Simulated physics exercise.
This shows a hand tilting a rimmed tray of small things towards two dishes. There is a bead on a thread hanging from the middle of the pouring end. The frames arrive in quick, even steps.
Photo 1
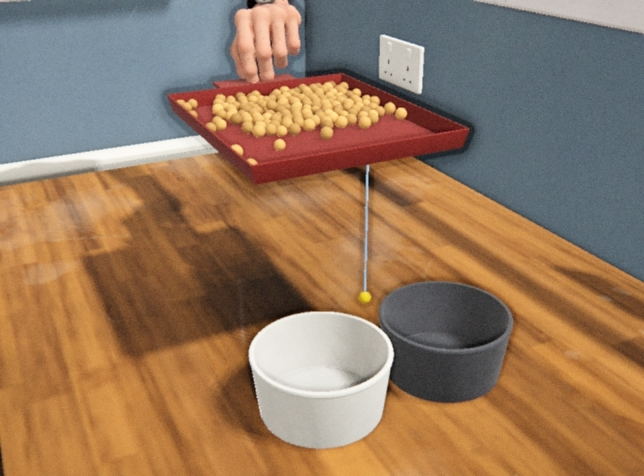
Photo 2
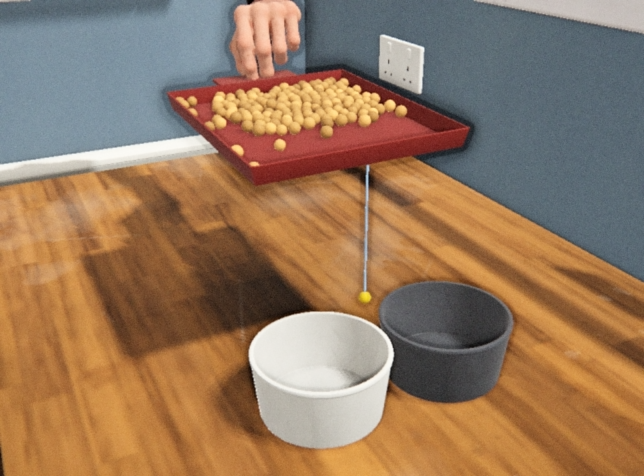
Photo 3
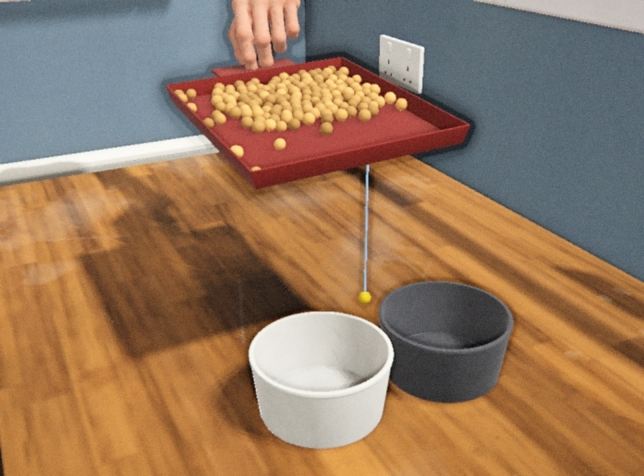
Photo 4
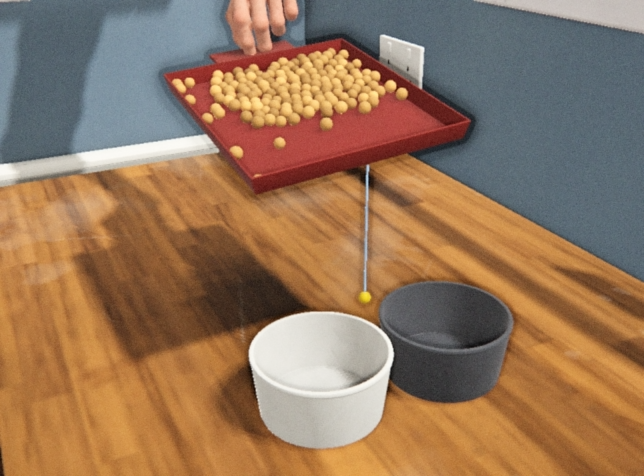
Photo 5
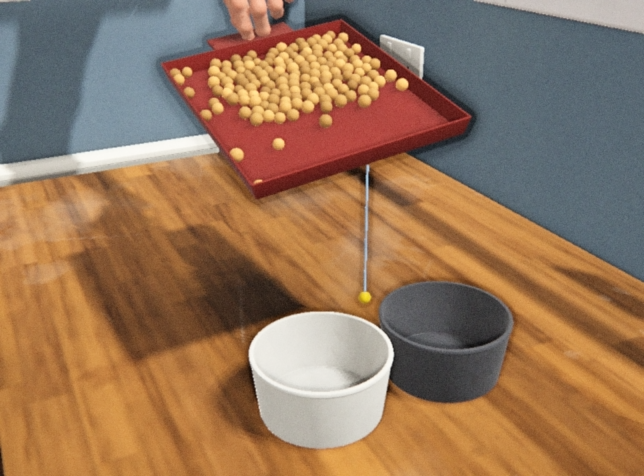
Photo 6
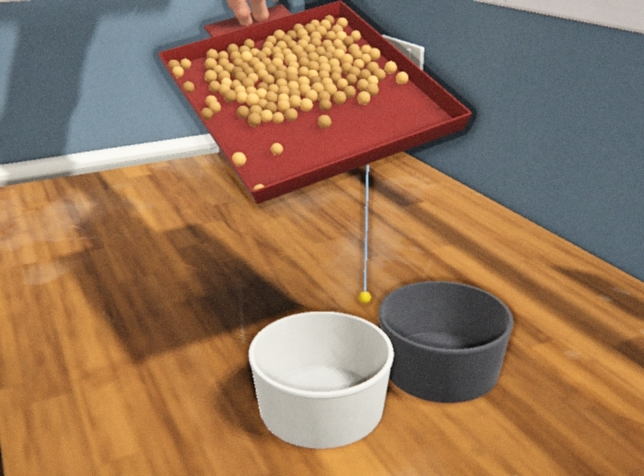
A hand raises the back of a red tray of round beads above two bowls, slanting it toward its left front corner.
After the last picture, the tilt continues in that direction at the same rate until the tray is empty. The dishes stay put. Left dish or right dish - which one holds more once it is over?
The greater part will fall into the left dish.
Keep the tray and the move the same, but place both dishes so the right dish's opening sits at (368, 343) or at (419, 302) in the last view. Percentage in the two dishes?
The first gives 60 %, the second 70 %.
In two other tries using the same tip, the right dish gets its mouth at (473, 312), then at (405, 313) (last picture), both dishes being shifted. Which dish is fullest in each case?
The leftmost dish, then the leftmost dish.
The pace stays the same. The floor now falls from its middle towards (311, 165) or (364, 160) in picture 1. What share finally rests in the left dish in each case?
Case one 70 %; case two 30 %.
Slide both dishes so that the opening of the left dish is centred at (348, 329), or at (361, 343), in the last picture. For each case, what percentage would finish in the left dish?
The first gives 20 %, the second 20 %.
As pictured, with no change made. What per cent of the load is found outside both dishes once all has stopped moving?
Estimated share: About 40 %.
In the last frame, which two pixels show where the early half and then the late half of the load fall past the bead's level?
First half (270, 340); second half (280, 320).
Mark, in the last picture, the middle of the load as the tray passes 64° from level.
The load's middle is around (275, 203).
Just after the last frame, tray tipped steeply; roughly two thirds on the tray; about a tenth in the left dish; about a tenth outside both; roughly a quarter in the air.
A moment on, tray tipped past a quarter turn; just a few on the tray; roughly half in the left dish; roughly a third outside both; about a tenth in the air.
Further on, tray tipped past a quarter turn; roughly two thirds in the left dish; roughly a third outside both.
When it is over, tray tipped past a quarter turn; roughly two thirds in the left dish; not one in the right dish; roughly a third outside both.
